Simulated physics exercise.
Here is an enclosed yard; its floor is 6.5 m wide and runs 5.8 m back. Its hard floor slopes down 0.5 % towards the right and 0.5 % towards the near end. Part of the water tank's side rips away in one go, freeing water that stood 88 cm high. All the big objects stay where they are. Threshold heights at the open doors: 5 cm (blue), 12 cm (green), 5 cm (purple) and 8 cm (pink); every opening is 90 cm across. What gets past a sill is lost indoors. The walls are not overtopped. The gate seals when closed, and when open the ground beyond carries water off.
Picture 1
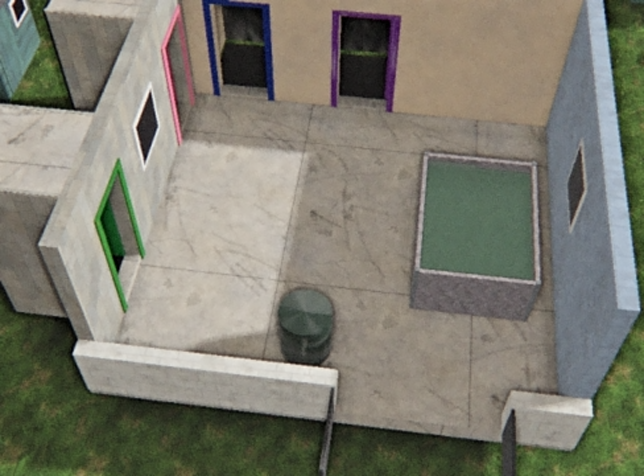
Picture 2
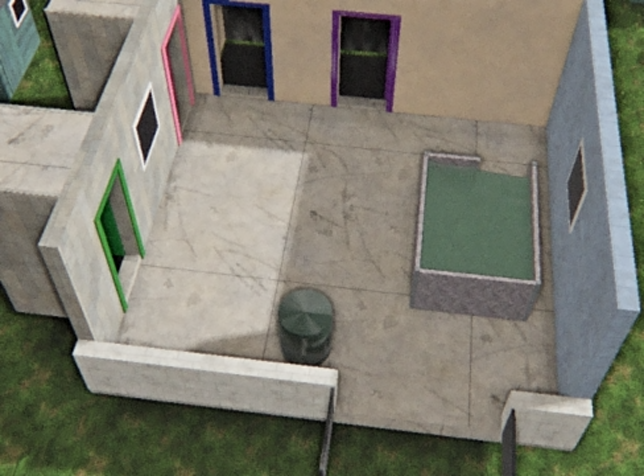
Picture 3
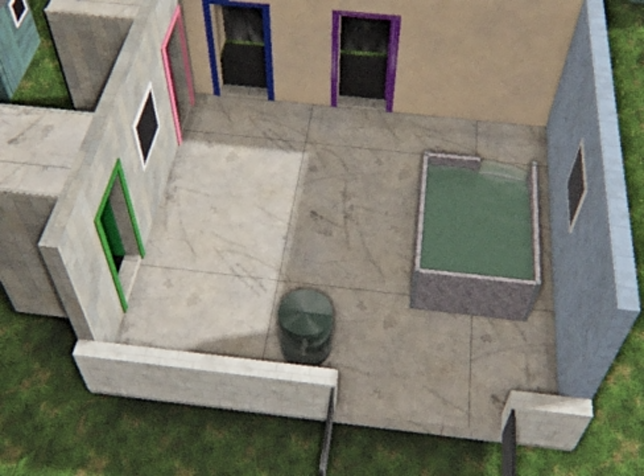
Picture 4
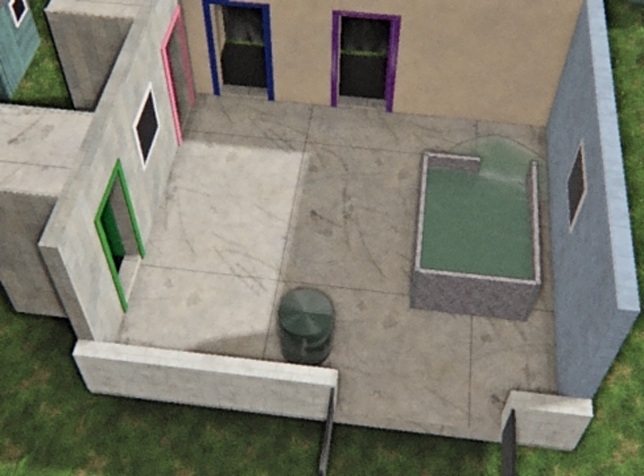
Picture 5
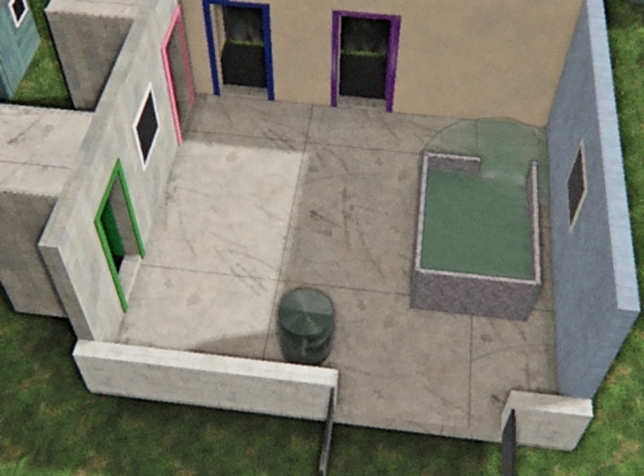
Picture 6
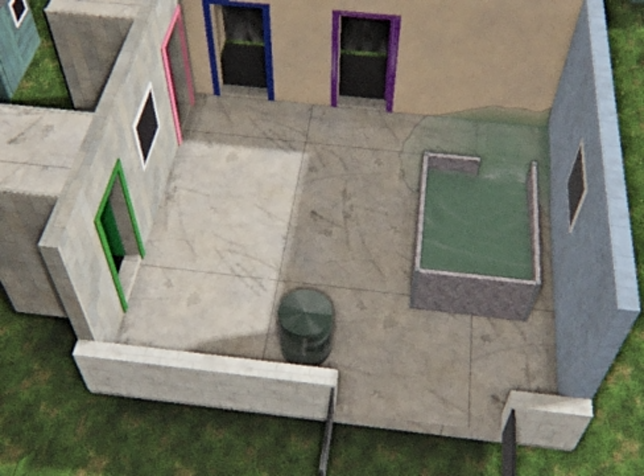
A walled yard with a cracked concrete floor is seen from high above by a still camera, with grass outside its low near wall. Green, pink, blue and purple surrounds edge openings on the left and back, a dark green barrel stands near the front, and a stone-sided tank of green water sits at right. The tank's far side breaks open, and water pours out, spreading behind it across the floor towards the back and right walls.
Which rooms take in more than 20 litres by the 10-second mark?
Within that time: At the blue door it exceeds the limit; at the green door it keeps below the limit; at the purple door it exceeds the limit; at the pink door it passes the limit.
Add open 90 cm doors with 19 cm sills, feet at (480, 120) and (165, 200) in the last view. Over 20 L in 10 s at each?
In that order: Over, not over.
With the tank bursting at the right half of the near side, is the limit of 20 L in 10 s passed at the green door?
Then: Green below.
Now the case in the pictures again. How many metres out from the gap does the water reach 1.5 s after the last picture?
Roughly 5.2 m.
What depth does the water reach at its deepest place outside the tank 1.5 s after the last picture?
Up to some 52 cm.
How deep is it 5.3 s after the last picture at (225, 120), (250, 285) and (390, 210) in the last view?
About 10, 2 and 1 cm.
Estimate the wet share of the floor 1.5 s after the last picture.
Near 25 per cent is wet.
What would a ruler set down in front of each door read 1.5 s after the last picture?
Depths in cm: Blue 2, green 0, purple 11, pink 0.
Then, 0.7 s after the last picture water covers 15 % of the floor and is deepest (68 cm) near (539, 129); blue door not reached, green door not reached, purple door 7 cm at the sill, 0 L in, pink door not reached.
Then, 1.5 s after the last picture water covers 25 % of the floor and is deepest (52 cm) near (529, 128); blue door 2 cm at the sill, 0 L in, green door not reached, purple door 11 cm at the sill, 3 L in, pink door not reached.
Then, 2.8 s after the last picture water covers 60 % of the floor and is deepest (34 cm) near (530, 164); blue door 5 cm at the sill, 0 L in, green door not reached, purple door 10 cm at the sill, 20 L in, pink door 23 cm at the sill, 59 L in.
Then, 5.3 s after the last picture water covers 85 % of the floor and is deepest (22 cm) near (519, 171); blue door 7 cm at the sill, 2 L in, green door 8 cm at the sill, 0 L in, purple door 7 cm at the sill, 39 L in, pink door 17 cm at the sill, 223 L in.
Then, 9.3 s after the last picture water covers 100 % of the floor and is deepest (16 cm) near (274, 354); blue door 9 cm at the sill, 38 L in, green door 10 cm at the sill, 0 L in, purple door 4 cm at the sill, 45 L in, pink door 9 cm at the sill, 282 L in.
